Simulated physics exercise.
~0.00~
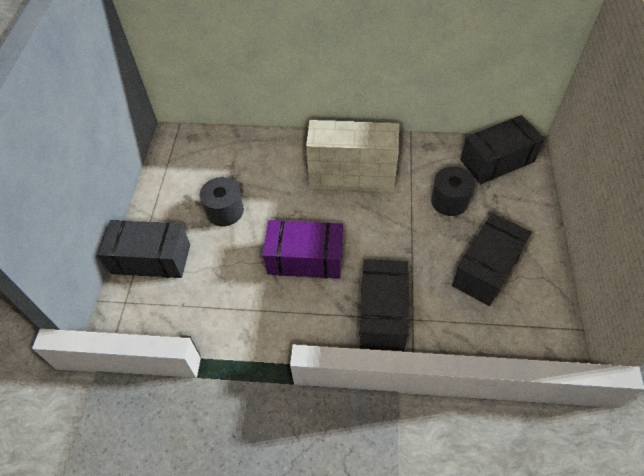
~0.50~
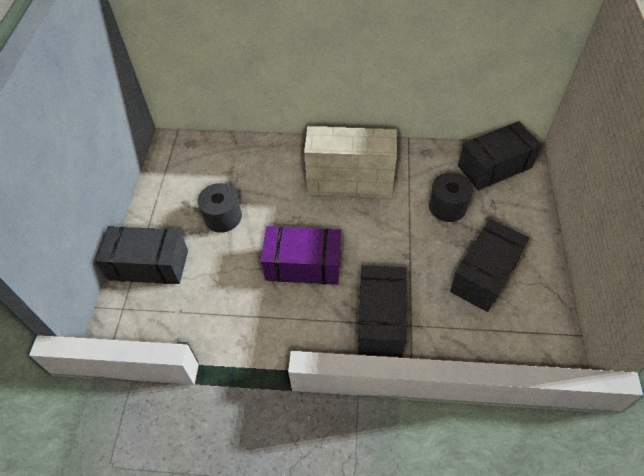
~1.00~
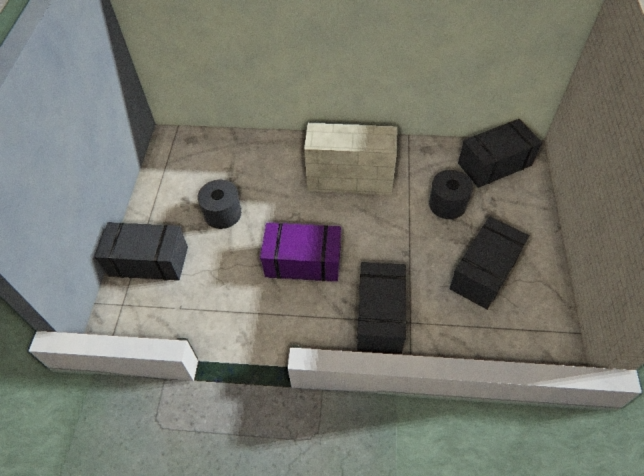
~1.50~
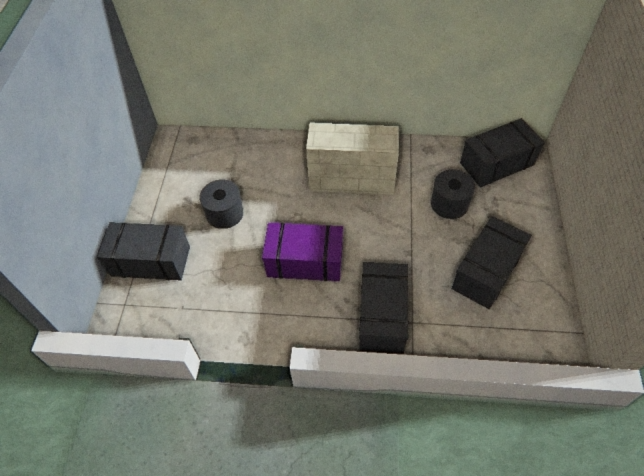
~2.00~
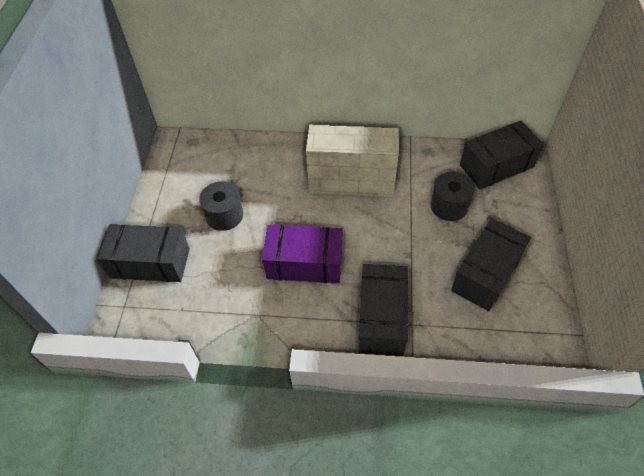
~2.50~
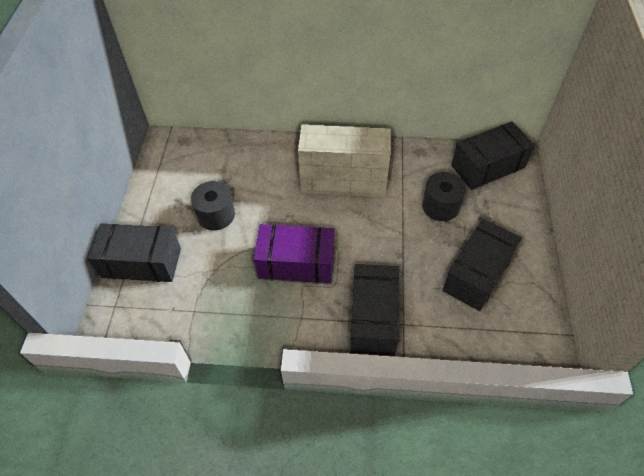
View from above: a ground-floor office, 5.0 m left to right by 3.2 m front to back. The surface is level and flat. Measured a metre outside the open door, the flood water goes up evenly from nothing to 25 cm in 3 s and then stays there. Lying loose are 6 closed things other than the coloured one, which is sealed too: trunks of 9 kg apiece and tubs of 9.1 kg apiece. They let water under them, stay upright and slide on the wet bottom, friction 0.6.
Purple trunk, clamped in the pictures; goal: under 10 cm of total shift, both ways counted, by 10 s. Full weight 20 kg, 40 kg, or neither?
Neither.
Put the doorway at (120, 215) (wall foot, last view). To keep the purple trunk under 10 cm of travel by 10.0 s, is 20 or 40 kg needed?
Outcome - the heavier pick is required.
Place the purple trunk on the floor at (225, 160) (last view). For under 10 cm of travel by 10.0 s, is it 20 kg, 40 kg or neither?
Outcome - failure with both.
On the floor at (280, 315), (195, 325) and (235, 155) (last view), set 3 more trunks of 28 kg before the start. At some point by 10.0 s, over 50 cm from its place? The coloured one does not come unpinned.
Spot one stays inside, spot two crosses the limit, spot three crosses the limit.
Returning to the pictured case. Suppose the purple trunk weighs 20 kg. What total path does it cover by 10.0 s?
Some 100 cm in all.
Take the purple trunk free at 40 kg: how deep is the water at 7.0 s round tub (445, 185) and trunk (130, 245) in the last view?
Around 3 cm and 13 cm.
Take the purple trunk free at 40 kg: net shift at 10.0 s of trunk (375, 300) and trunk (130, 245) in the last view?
First 30 cm, then 20 cm.
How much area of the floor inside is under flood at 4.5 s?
My estimate is roughly 9.5 m2.
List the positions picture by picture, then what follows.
The purple trunk at (304, 239), on the bottom; water covers 0.0 m2; 0 of 7 have shifted, in the first picture.
The purple trunk at (302, 245) rests on the ground; water covers 0.0 m2; 0 of 7 have shifted, in the second picture.
The purple trunk at (301, 242) rests on the ground; 0.0 m2 under water; 0 of 7 have shifted, in the third picture.
The purple trunk at (303, 242) rests on the ground; 0.0 m2 under water; 0 of 7 have shifted, in the fourth picture.
The purple trunk at (303, 244), on the bottom; 0.3 m2 under water; 0 of 7 have shifted, in the fifth picture.
The purple trunk at (295, 244) rests on the ground; 1.1 m2 under water; 0 of 7 have shifted, in the sixth picture.
After 3.5 s the purple trunk would be 37 cm from its start with 20 kg and 3 cm from its start with 40 kg; 6 cm of water round it then.
After 4.5 s the purple trunk would be 80 cm from its start with 20 kg and 36 cm from its start with 40 kg; 5 cm of water round it then.
After 7.0 s the purple trunk would be 80 cm from its start with 20 kg and 42 cm from its start with 40 kg; 6 cm of water round it then.
After 10.0 s the purple trunk would be 84 cm from its start with 20 kg and 65 cm from its start with 40 kg; 9 cm of water round it then.
